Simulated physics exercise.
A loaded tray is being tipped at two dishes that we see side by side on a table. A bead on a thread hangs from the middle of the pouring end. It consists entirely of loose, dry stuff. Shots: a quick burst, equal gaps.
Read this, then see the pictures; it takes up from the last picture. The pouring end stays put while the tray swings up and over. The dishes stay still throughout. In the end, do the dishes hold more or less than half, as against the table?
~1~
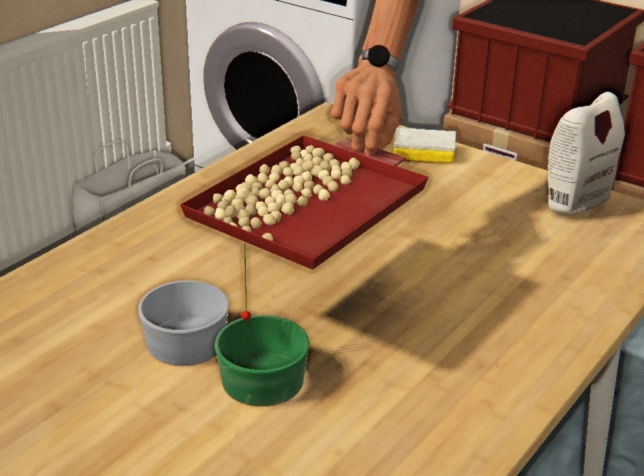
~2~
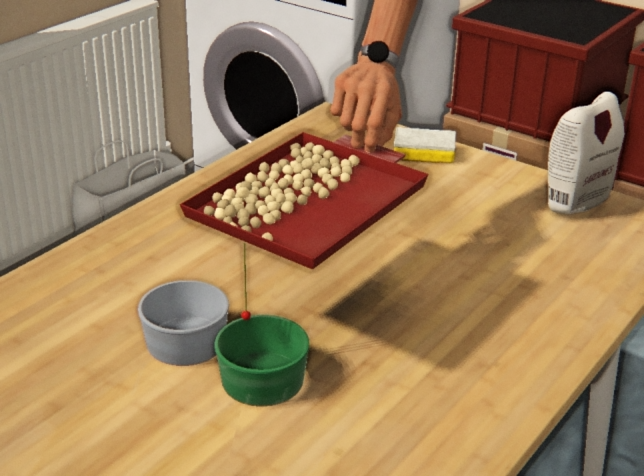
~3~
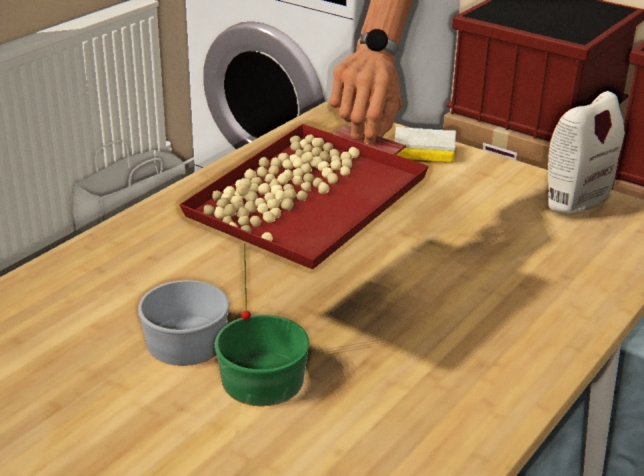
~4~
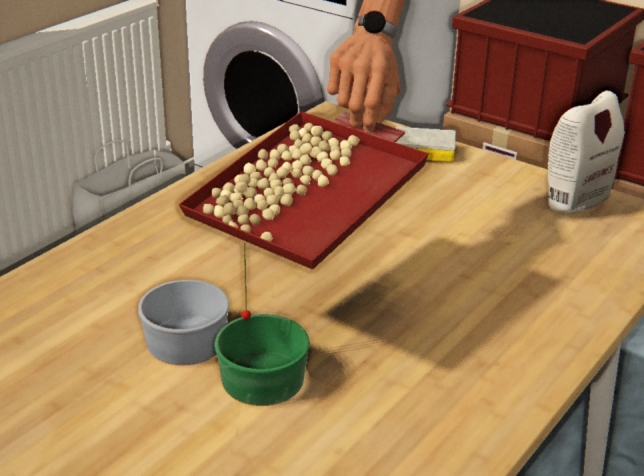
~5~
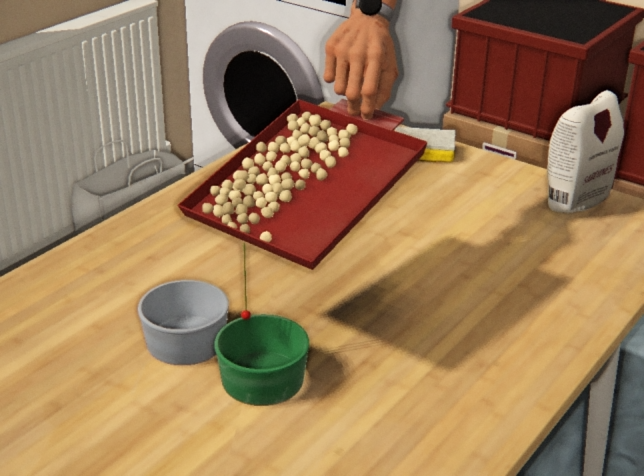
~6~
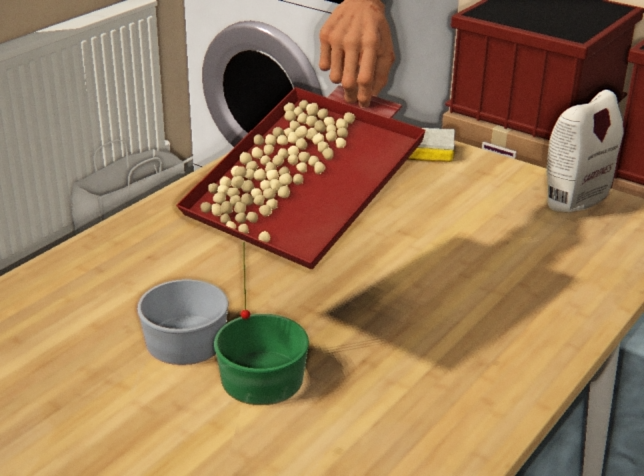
They hold less than half.
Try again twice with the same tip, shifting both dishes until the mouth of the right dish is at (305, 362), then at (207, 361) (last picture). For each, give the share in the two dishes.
It would be near 30 per cent first and near 60 per cent second.
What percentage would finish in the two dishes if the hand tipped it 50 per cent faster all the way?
Result: About 30 per cent.
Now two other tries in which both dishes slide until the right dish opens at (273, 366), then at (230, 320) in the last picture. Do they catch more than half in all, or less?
Result, first place: Exceeding half; second place: Not as much as half.
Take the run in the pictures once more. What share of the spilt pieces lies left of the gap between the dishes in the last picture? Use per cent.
Around 80 percent of the pieces.
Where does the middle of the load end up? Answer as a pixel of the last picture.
Once it all stops, the middle lies near (202, 400).
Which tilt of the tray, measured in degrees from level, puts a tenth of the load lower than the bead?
Roughly 110°.
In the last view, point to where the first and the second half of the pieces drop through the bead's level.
(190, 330), then (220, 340).
Soon after the last picture, tray tipped steeply; nearly all on the tray; a stray few in the right dish; a stray few outside both.
A little later, tray tipped right over; nearly all on the tray; a stray few in the right dish; a stray few outside both; a stray few in the air.
Later still, tray tipped past a quarter turn; about a quarter in the right dish; a small part in the left dish; most outside both.
At rest, tray tipped past a quarter turn; about a quarter in the right dish; a small part in the left dish; most outside both.
